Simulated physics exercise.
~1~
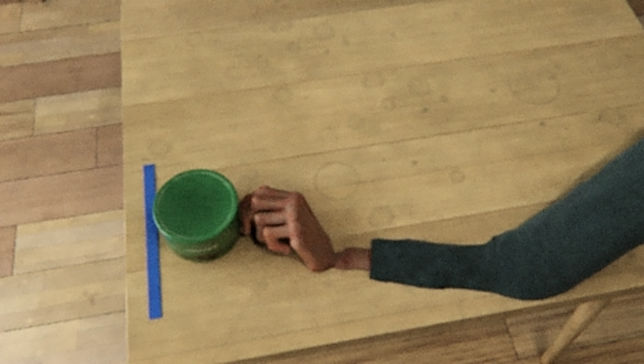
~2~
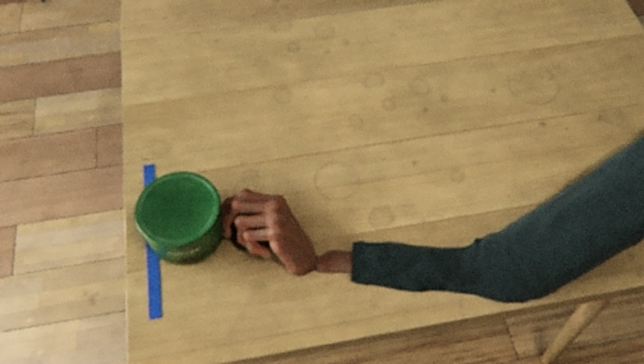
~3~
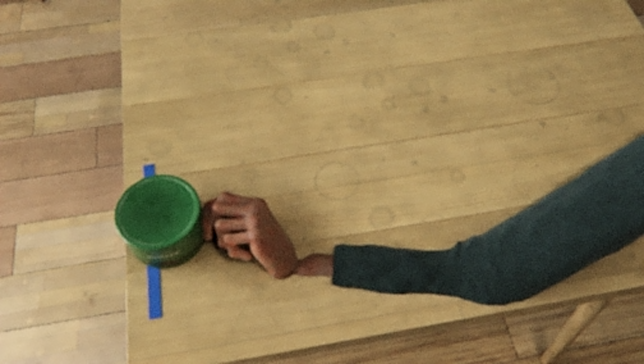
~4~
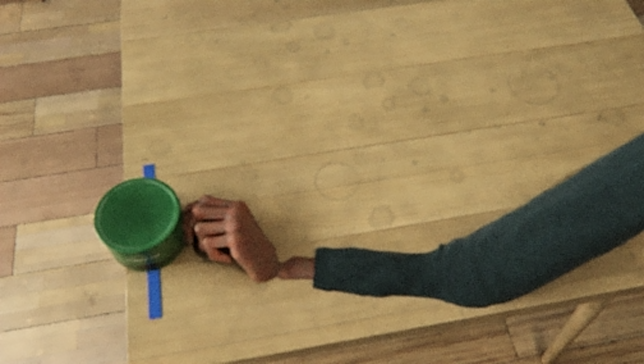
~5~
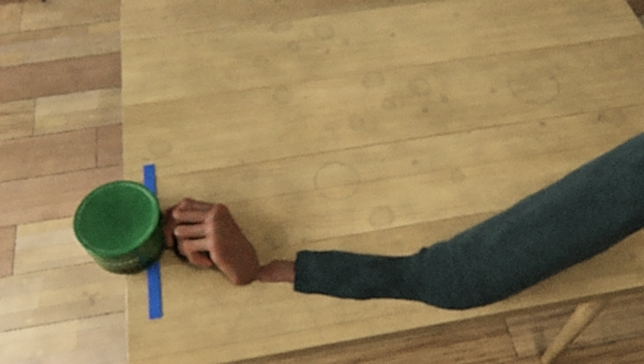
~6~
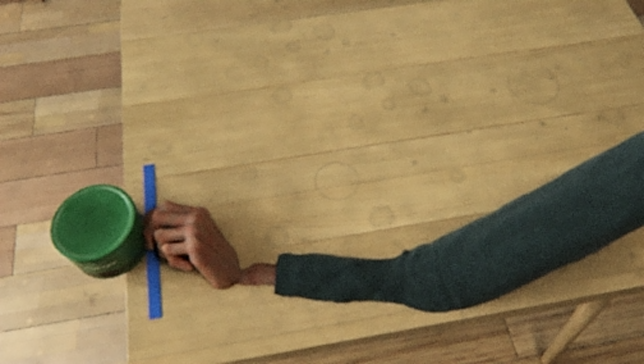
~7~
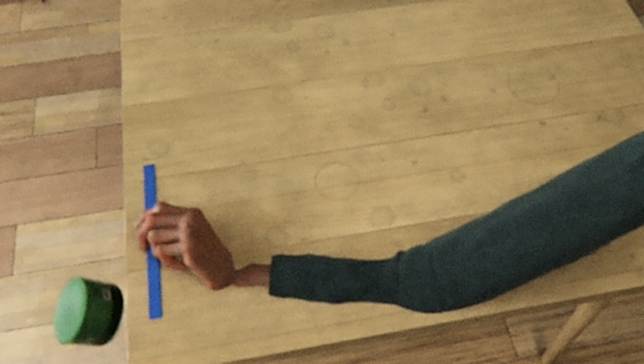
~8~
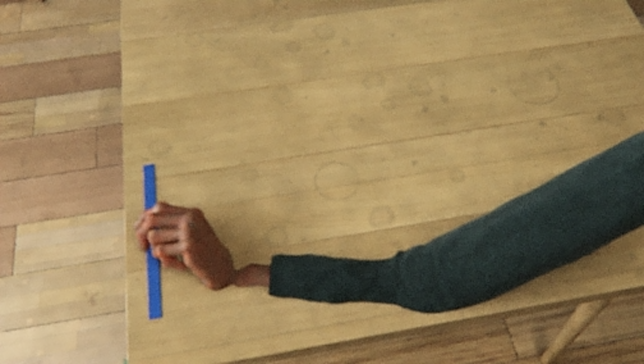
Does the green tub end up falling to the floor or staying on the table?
The green tub drops to the floor after the hand pushes it past the blue tape and over the table's edge.
